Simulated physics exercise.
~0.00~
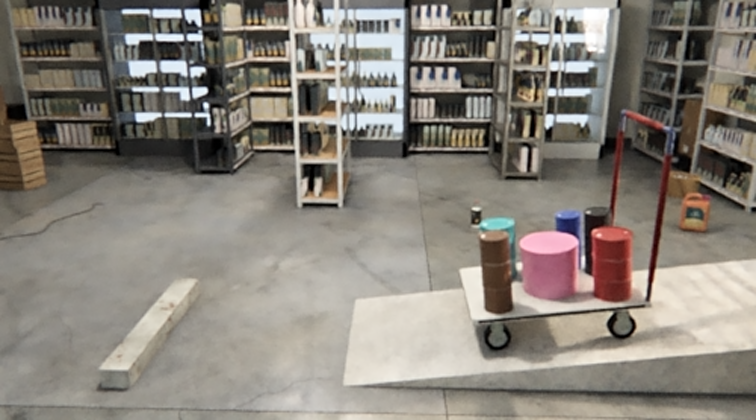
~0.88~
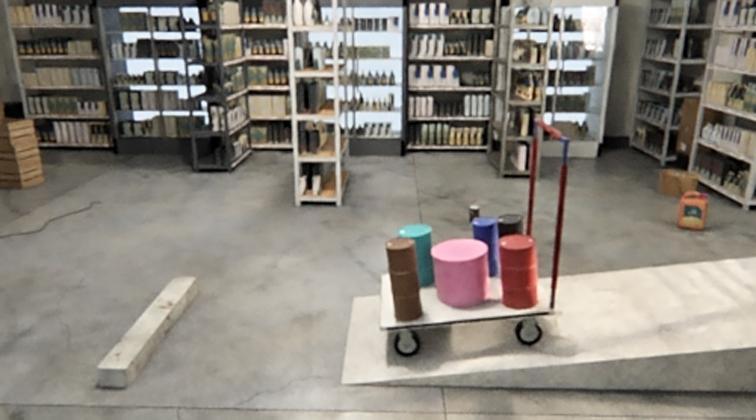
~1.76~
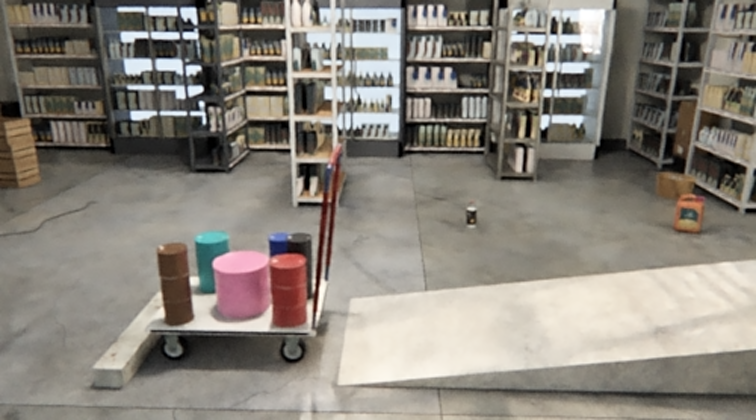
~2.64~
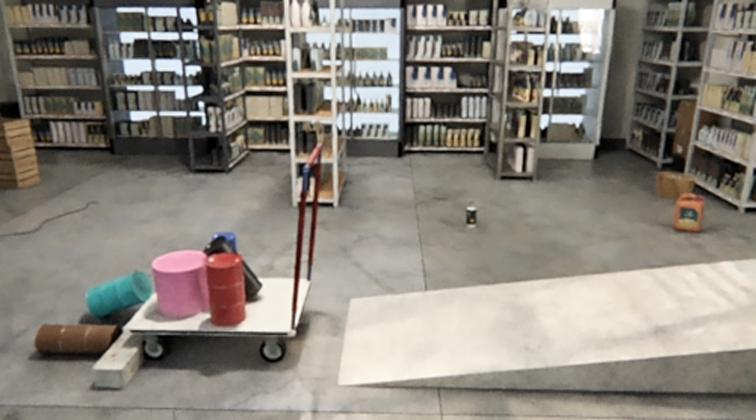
A flat trolley with a red handle rolls left down a pale ramp, carrying a pink pail and brown, turquoise, blue, black and red canisters. It leaves the ramp and crosses the grey floor toward a low kerb, with shelves of bottles standing behind. The trolley stops against the kerb, and its load slides forward. The brown and turquoise canisters topple off the front and end up on their sides on the floor. The pink pail and red canister stay upright on the deck, shifted left, while the black canister leans beside the blue one.
